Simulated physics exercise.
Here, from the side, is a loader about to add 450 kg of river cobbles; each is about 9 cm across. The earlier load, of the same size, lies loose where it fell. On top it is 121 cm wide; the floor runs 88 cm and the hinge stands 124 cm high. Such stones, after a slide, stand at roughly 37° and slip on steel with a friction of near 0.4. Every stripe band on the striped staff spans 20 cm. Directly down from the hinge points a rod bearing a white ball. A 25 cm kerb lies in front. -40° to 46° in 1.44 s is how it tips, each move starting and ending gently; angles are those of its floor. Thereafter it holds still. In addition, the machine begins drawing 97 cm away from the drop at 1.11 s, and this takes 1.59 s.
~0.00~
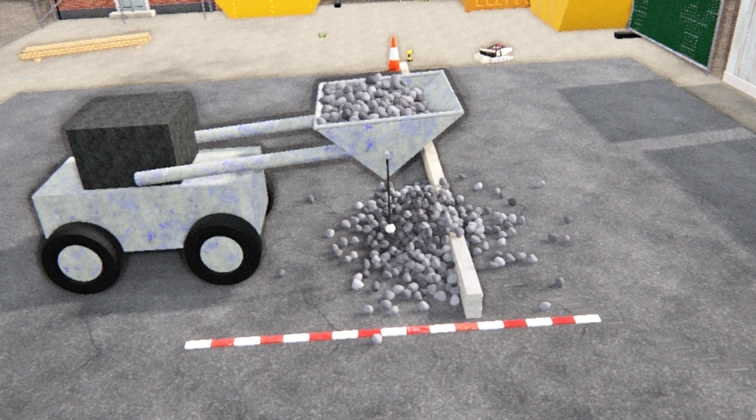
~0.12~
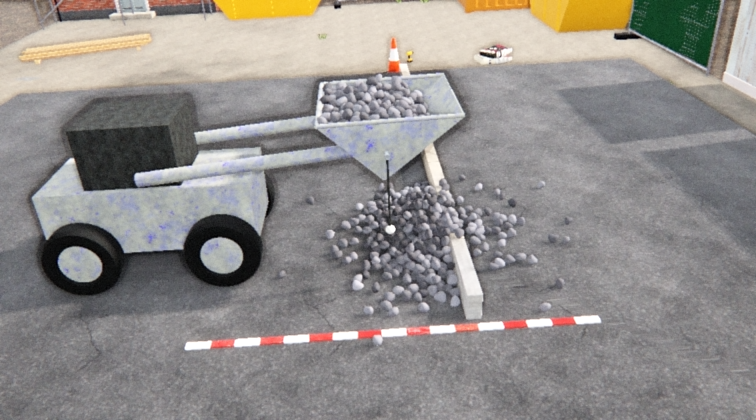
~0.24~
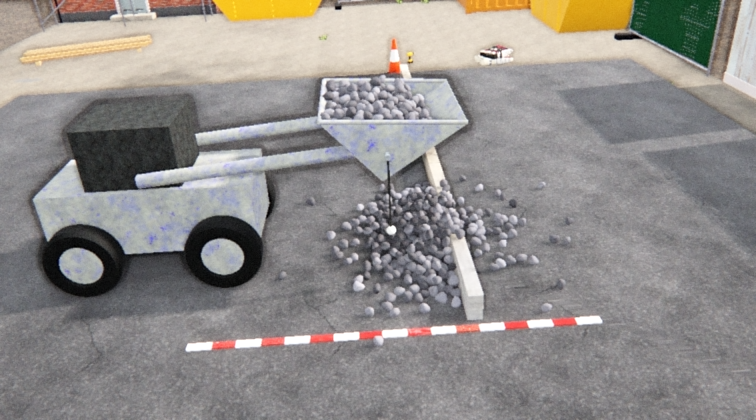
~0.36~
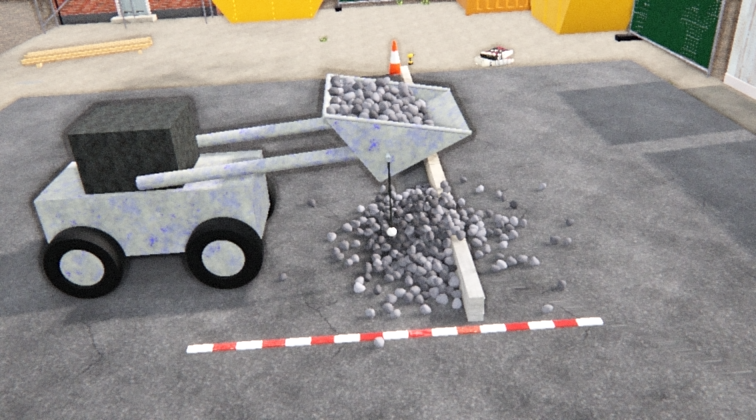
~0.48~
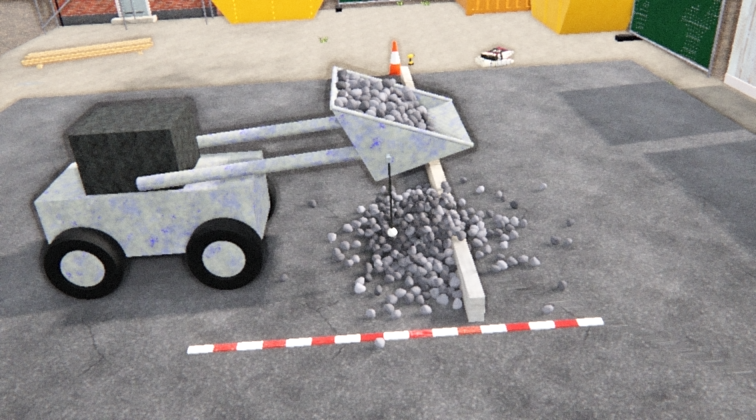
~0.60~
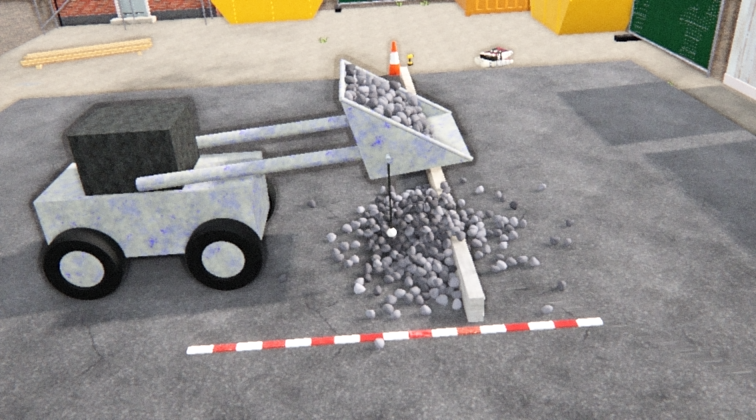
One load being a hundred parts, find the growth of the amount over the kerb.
A growth of about 48 parts in a hundred.
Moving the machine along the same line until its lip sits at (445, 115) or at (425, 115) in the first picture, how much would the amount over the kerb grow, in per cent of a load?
First place: Roughly 30 %; second place: Roughly 15 %.
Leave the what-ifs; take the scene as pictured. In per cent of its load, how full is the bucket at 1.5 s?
That works out to about 15 %.
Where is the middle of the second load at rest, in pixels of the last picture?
Centre at roughly (451, 234).
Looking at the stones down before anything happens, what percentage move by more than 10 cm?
Roughly 15 percent.
After 1.1 s the floor is at 33°; in per cent of one load, 96 in the bucket, 93 on this side of the kerb, 11 over the kerb; the foremost stones are at (541, 223).
After 1.5 s the floor is at 46°; in per cent of one load, 15 in the bucket, 138 on this side of the kerb, 47 over the kerb; the foremost stones are at (545, 230).
After 3.2 s the floor is at 46°; in per cent of one load, 0 in the bucket, 141 on this side of the kerb, 59 over the kerb; the foremost stones are at (621, 257).
After 5.9 s the floor is at 46°; in per cent of one load, 0 in the bucket, 141 on this side of the kerb, 59 over the kerb; the foremost stones are at (621, 257). Net gain over the kerb, 48.
